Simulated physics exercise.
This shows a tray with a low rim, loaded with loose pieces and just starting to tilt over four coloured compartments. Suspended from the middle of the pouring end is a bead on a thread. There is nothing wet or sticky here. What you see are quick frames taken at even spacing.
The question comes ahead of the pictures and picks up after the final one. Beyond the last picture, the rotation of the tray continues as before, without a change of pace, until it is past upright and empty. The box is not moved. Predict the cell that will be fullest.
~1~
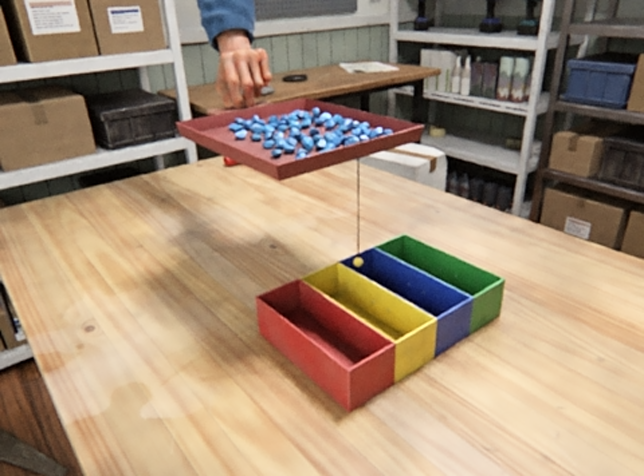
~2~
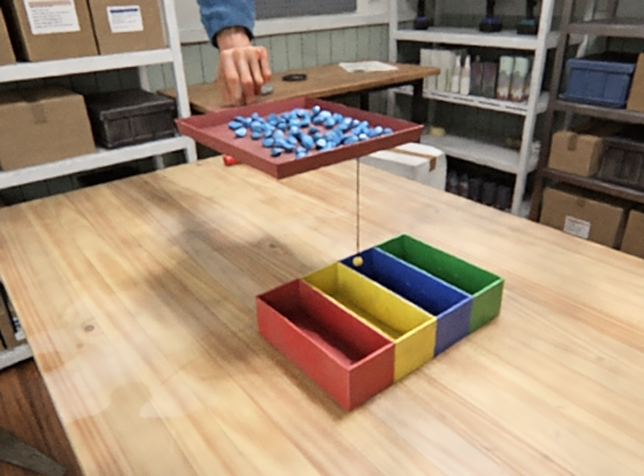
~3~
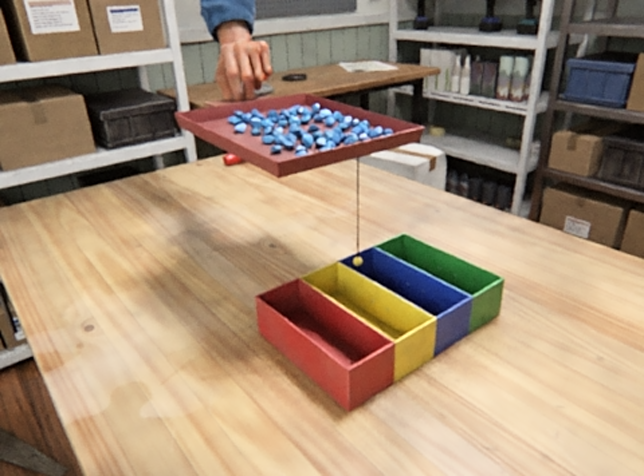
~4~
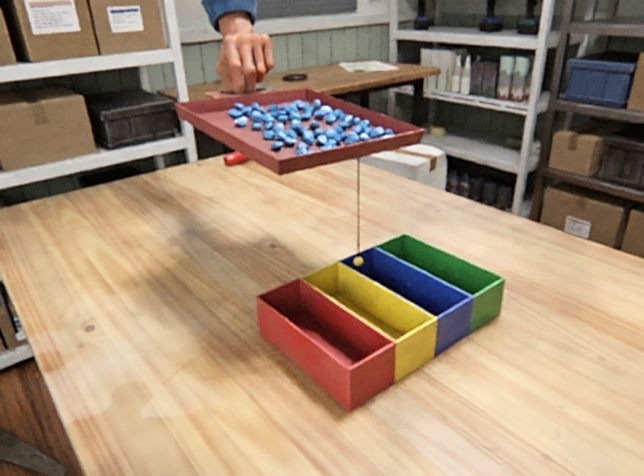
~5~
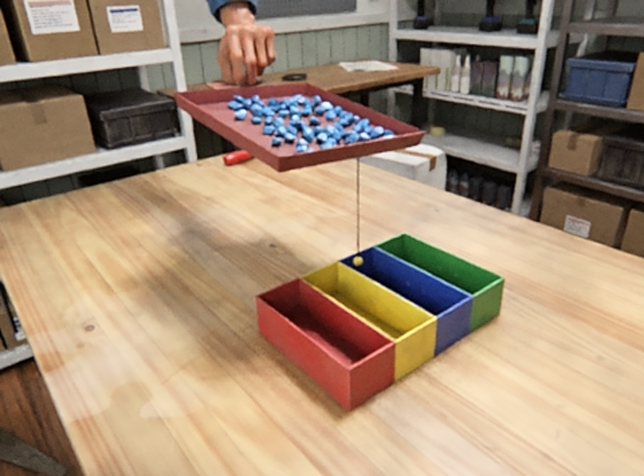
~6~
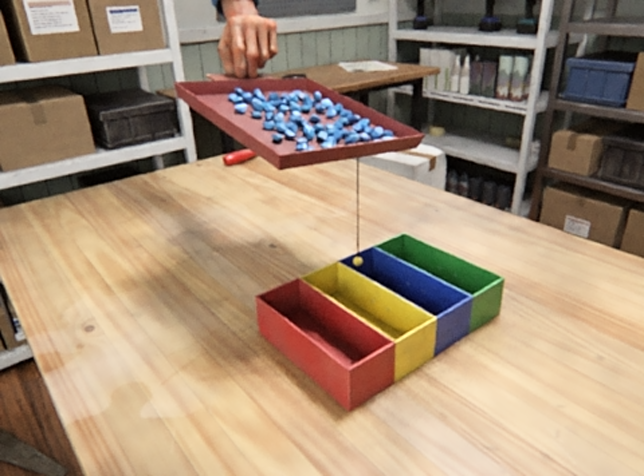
I would say the green cell.
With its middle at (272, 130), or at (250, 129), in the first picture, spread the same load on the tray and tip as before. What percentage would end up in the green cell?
You'd get near 70 percent first and near 80 percent after that.
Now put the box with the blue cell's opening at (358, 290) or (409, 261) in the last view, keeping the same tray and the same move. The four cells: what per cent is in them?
Roughly 20 per cent, and 100 per cent.
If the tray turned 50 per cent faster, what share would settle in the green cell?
That works out at about 80 percent.
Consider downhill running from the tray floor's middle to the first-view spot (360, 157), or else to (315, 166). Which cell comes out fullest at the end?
Try 1 - the blue cell; try 2 - the cell in red.
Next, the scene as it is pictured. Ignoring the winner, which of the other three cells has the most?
Blue.
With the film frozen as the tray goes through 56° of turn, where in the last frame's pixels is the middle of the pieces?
The load's middle is around (376, 123).
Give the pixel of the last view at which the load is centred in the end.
Centre at rest: Close to (421, 284).
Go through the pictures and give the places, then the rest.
The first picture shows corners of the pouring end near (278, 163) and (420, 126), level; middle of the load near (315, 131), aquarium stones; bead on its thread near (358, 262); red cell near (372, 373); yellow cell near (415, 347); blue cell near (453, 323); green cell near (487, 303).
The second picture shows corners of the pouring end near (278, 162) and (419, 126), level; middle of the load near (314, 130).
The third picture shows corners of the pouring end near (278, 160) and (420, 127), tipped barely, lowest at the right corner; middle of the load near (315, 128).
The fourth picture shows corners of the pouring end near (280, 158) and (421, 129), tipped a little, lowest at the right corner; middle of the load near (315, 125).
The fifth picture shows corners of the pouring end near (280, 155) and (421, 131), tipped a little, lowest at the right corner; middle of the load near (315, 121).
The sixth picture shows corners of the pouring end near (281, 153) and (420, 134), tipped a little, lowest at the right corner; middle of the load near (316, 118); red cell near (372, 372); yellow cell near (415, 346); blue cell near (453, 322); green cell near (487, 302).
Shortly afterwards, tray tipped steeply; all but a few on the tray; only a few in the green cell; only a few falling or outside the box.
Next, tray tipped right over; near a quarter on the tray; near a third in the green cell; a little in the blue cell; near a quarter falling or outside the box.
Some moments later, tray tipped past a quarter turn; the bulk in the green cell; a little in the blue cell; a little falling or outside the box.
In the end, tray tipped past a quarter turn; the bulk in the green cell; a little in the blue cell; none at all in the red cell; none at all in the yellow cell; a little outside the box.
